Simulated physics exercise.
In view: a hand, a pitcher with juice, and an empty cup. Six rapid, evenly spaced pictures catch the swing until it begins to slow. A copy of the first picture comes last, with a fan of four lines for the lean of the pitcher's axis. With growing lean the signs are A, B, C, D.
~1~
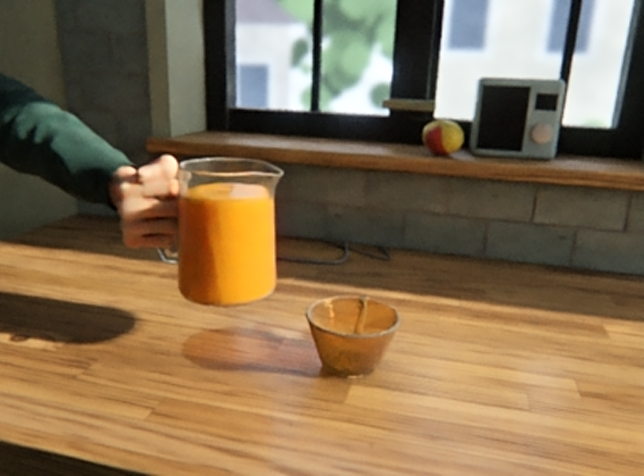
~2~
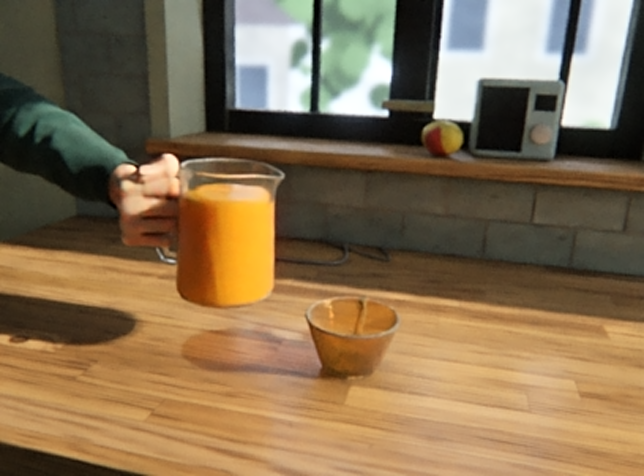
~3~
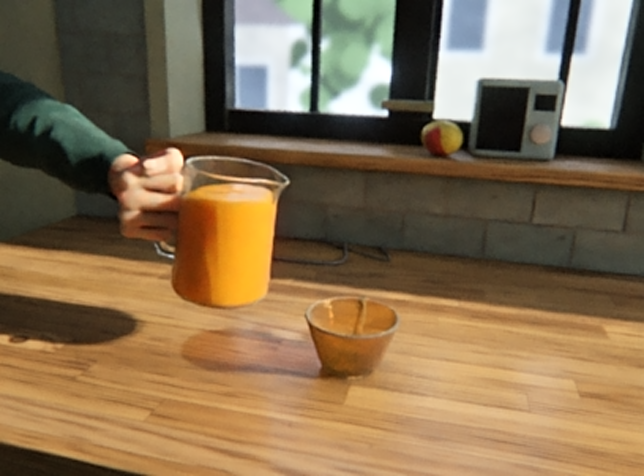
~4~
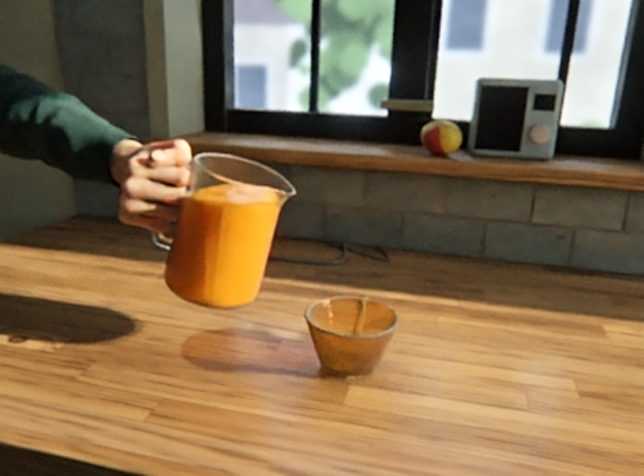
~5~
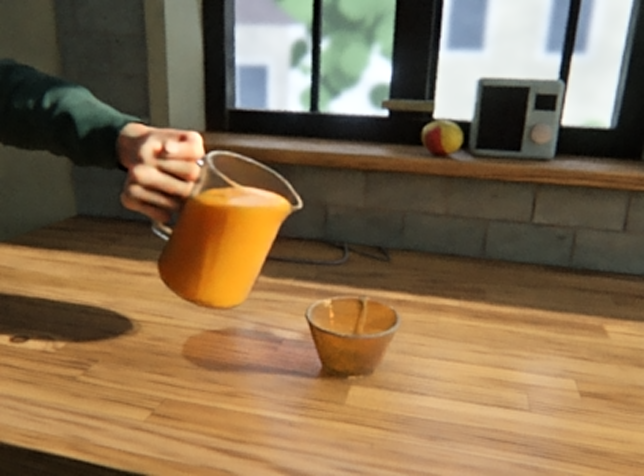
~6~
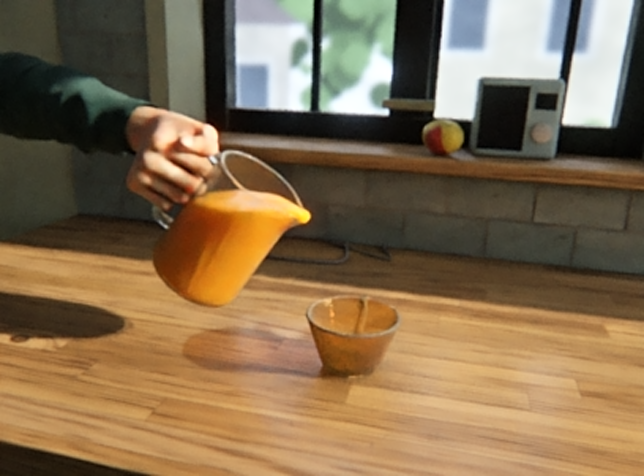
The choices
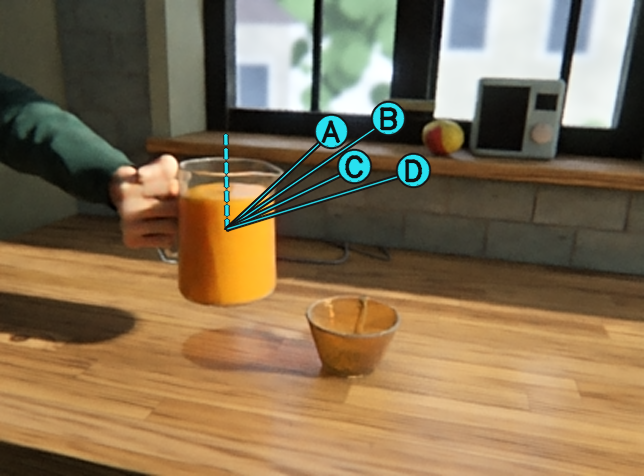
A hand tilts a glass pitcher of orange juice rightward until juice reaches its lip.
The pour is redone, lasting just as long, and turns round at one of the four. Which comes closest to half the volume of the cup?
Line B.
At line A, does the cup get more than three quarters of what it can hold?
No.
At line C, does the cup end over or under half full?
Over half.
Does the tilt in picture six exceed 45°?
No, it does not.
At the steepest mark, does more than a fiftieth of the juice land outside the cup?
Yes, it does.
In cyan, A at (319, 143); B at (374, 128); C at (339, 175); D at (397, 176).
With A, the cup ends with about 31 % of what it can hold.
With B, the cup ends with about 51 % of what it can hold.
With C, the cup ends with about 82 % of what it can hold.
With D, the cup is filled to the brim; 10 % of the juice is spilt.
